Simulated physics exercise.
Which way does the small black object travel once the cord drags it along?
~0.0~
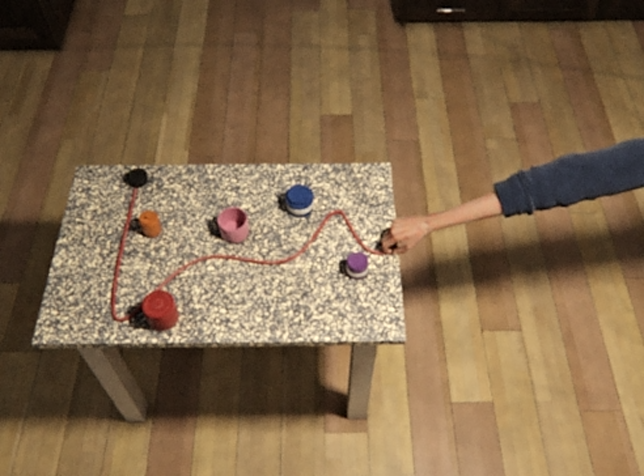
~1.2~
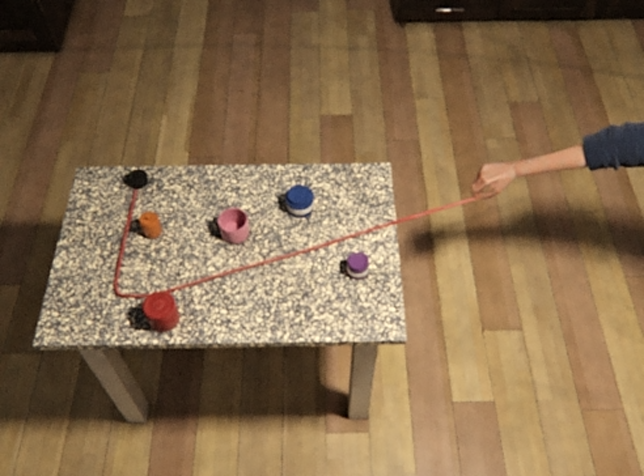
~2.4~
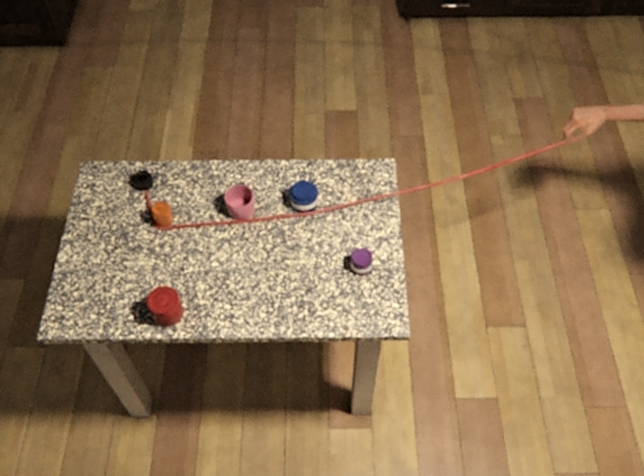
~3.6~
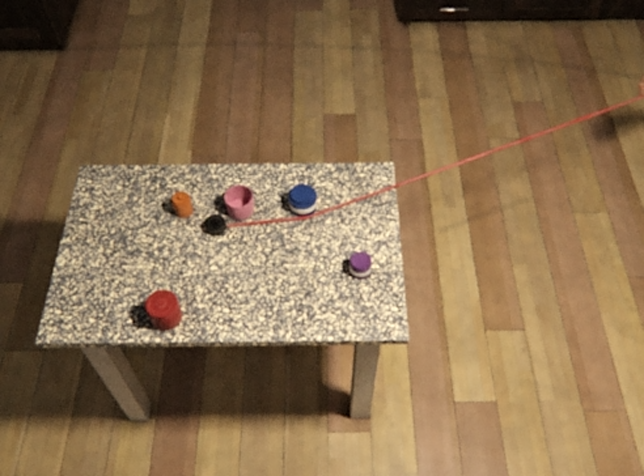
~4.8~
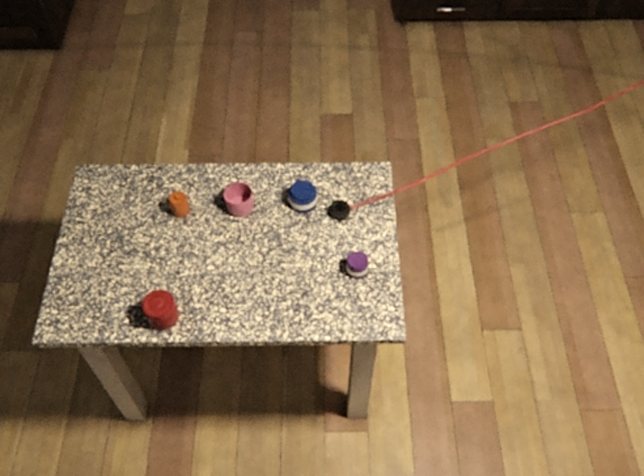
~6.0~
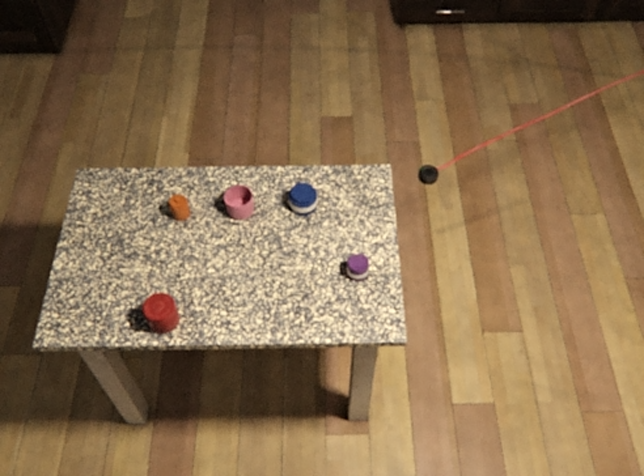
It moves to the right across the tabletop and goes off the table's right edge.
A hand at the right pulls a long red cord tied to a small black object on a speckled table, seen from above on a wooden floor. An orange pot, a pink mug and a blue jar stand towards the back, with a red tub at front left and a purple tin near the right edge. The slack cord straightens, then slips past the red tub and sweeps back against the orange pot and pink mug, nudging both. The black object slides across the tabletop past the blue jar. It finally leaves the right edge on the taut cord, while all five containers remain on the table.
